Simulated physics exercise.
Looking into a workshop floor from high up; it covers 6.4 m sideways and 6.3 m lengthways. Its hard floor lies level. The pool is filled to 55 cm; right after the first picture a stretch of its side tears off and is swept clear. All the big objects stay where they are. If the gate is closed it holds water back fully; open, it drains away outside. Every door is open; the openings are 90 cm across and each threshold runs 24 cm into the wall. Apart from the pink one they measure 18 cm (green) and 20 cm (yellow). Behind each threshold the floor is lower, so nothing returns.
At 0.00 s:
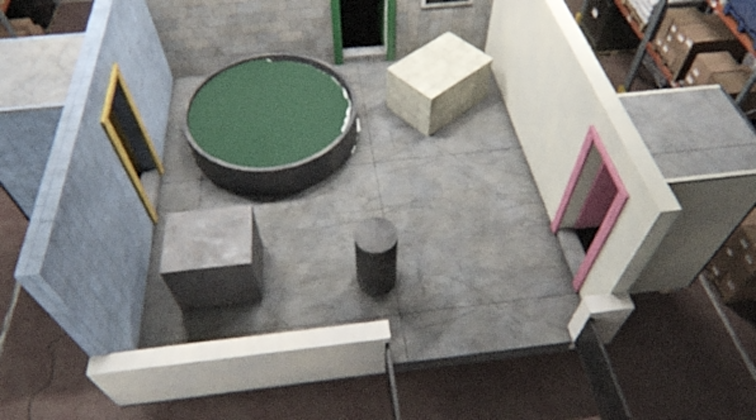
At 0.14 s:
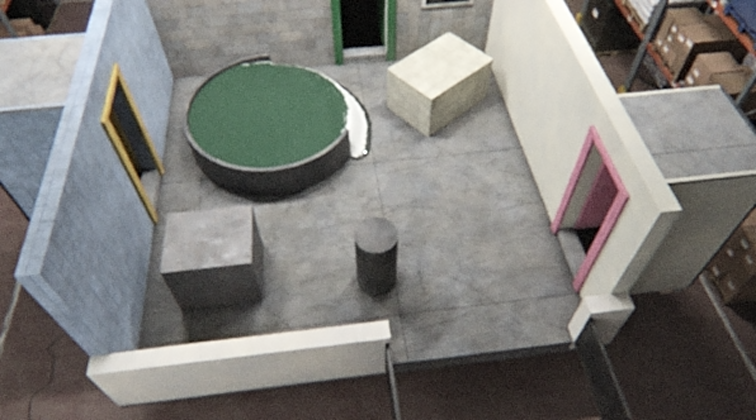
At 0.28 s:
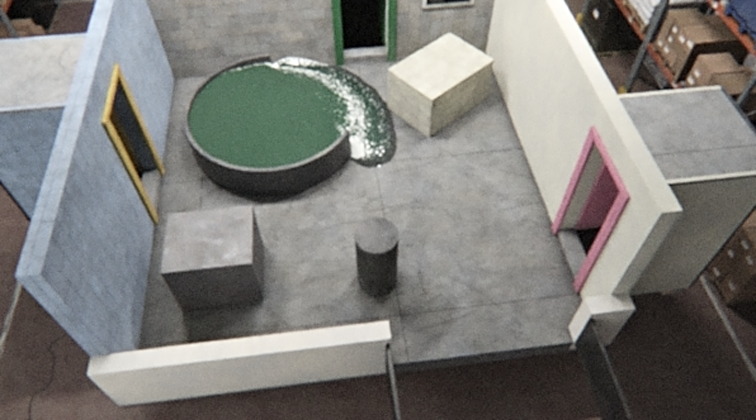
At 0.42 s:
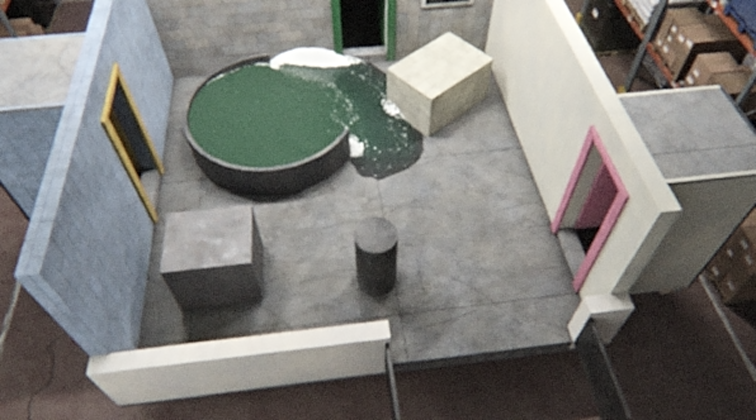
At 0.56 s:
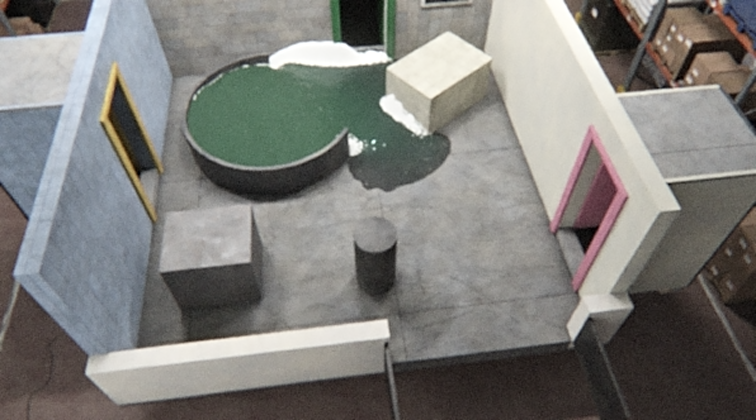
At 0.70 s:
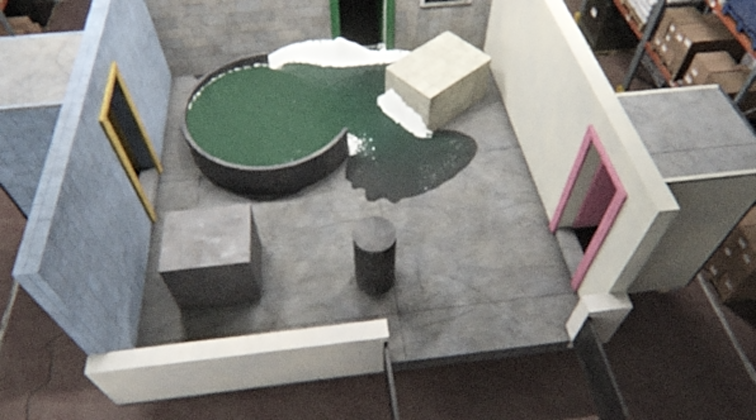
At the start, a round pool of green water sits still in a walled room with yellow, green and pink doorways. Its right side opens, and water pours through with white foam, spreads around the pale block, and fans across the grey floor toward the right, leaving the pink doorway dry.
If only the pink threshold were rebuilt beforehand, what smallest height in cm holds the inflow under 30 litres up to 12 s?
At least 7.5 cm or so.
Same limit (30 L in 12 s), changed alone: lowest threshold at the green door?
About 27 cm at green.
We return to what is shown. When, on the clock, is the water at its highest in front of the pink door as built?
Near 6.5 s.
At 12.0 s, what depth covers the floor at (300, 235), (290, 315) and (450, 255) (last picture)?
Roughly 2, 4 and 6 cm, in turn.
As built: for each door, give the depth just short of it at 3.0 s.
In cm: Pink 9, green 35, yellow 1.
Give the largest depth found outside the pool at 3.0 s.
Roughly 44 cm.
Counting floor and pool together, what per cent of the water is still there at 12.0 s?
About 58 per cent.
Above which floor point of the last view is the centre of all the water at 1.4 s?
At about (312, 120).
After 1.4 s water covers 30 % of the floor, deepest (42 cm) near (482, 56); it has not reached the pink door.
After 3.0 s water covers 60 % of the floor, deepest (44 cm) near (482, 56); 9 cm at the pink door, 0 litres in over its 16 cm threshold.
After 12.0 s water covers 100 % of the floor, deepest (11 cm) near (475, 86); 7 cm at the pink door, 0 litres in over its 16 cm threshold.
At the pink door as built, the water arrived by 2.0 s and peaked near 13 cm at 6.6 s.
With a threshold of 6.5 cm, 46 litres would have come in within the 12 s; with 9 cm, 17 litres. So under 30 litres takes about 7.5 cm.
